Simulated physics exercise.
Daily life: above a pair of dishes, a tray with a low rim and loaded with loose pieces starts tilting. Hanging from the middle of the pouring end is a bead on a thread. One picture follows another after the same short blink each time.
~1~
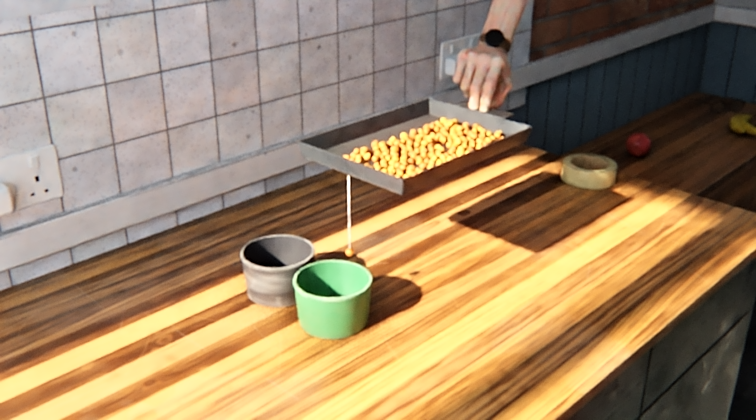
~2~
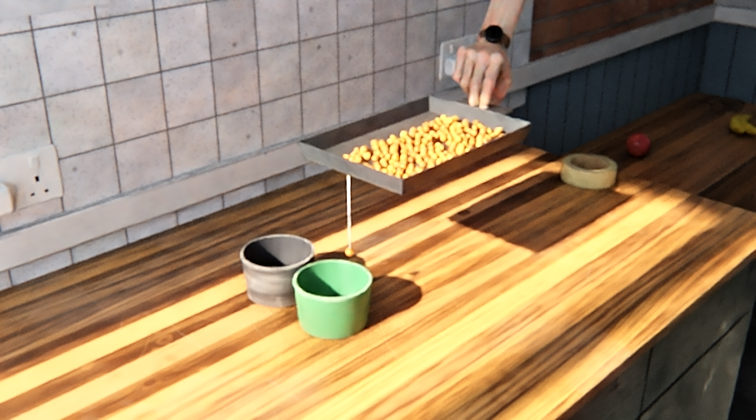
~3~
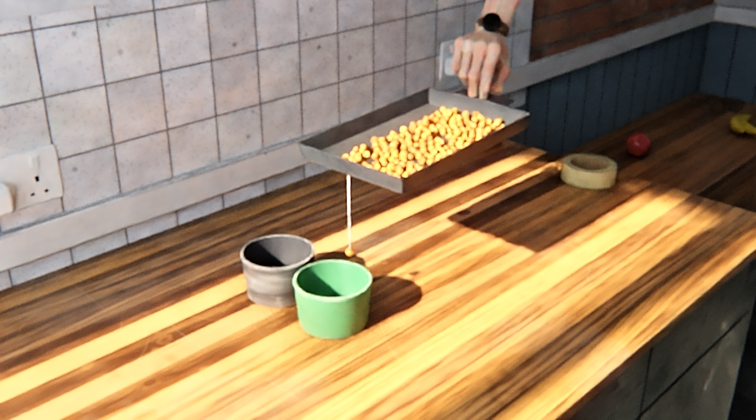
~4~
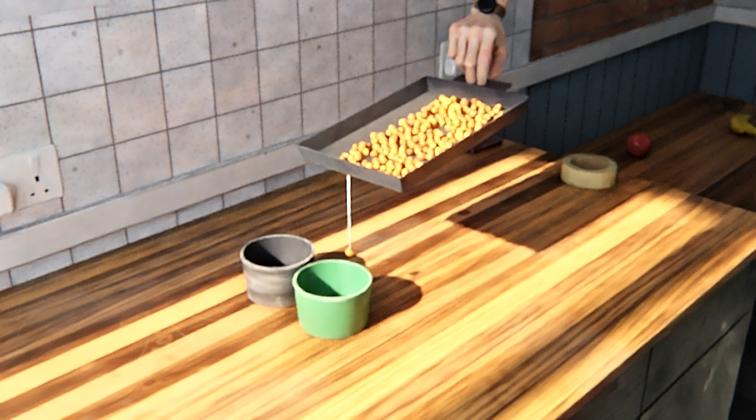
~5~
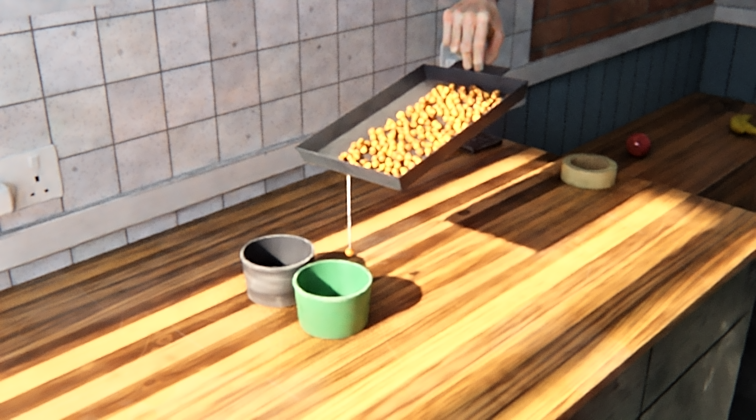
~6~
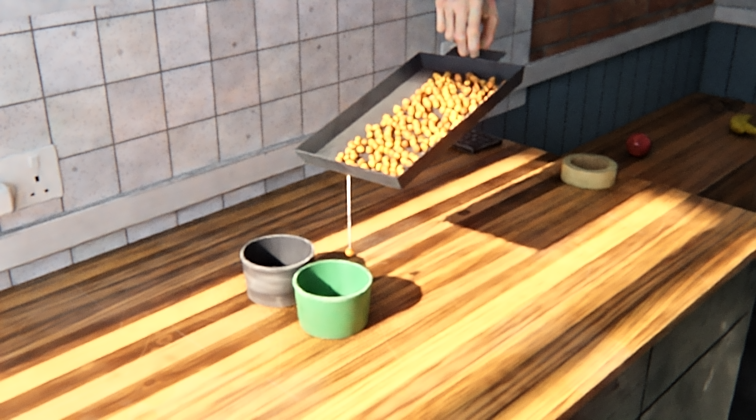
A hand raises the far end of a tray of roasted chickpeas above two dishes.
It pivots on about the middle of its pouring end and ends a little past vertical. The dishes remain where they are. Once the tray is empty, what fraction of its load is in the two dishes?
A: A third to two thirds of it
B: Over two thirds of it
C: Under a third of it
Option B: Over two thirds of it.
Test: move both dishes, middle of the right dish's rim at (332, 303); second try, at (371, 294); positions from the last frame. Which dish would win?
For the first try I'd say the dish over on the left, and for the second, the dish over on the left.
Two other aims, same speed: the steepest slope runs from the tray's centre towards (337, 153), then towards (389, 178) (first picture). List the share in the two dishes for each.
In turn some 40 and 30 per cent.
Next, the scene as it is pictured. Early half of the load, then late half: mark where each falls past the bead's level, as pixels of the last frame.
Early half (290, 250), late half (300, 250).
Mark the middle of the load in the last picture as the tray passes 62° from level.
Its middle sits at about pixel (342, 143).
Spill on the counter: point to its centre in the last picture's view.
I'd say near (252, 325), give or take.
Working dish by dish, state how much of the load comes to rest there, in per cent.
Per hundred pieces: Left dish roughly 60, right dish roughly 30.
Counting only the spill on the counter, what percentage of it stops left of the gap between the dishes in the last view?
Roughly 80 in a hundred.
Shortly afterwards, tray tipped steeply; all but a few on the tray; only a few in the air.
Next, tray tipped right over; near half on the tray; a little in the right dish; near a quarter in the left dish; only a few outside both; near a quarter in the air.
Some moments later, tray tipped past a quarter turn; near a quarter in the right dish; near half in the left dish; a little outside both.
In the end, tray tipped past a quarter turn; near a quarter in the right dish; near half in the left dish; a little outside both.
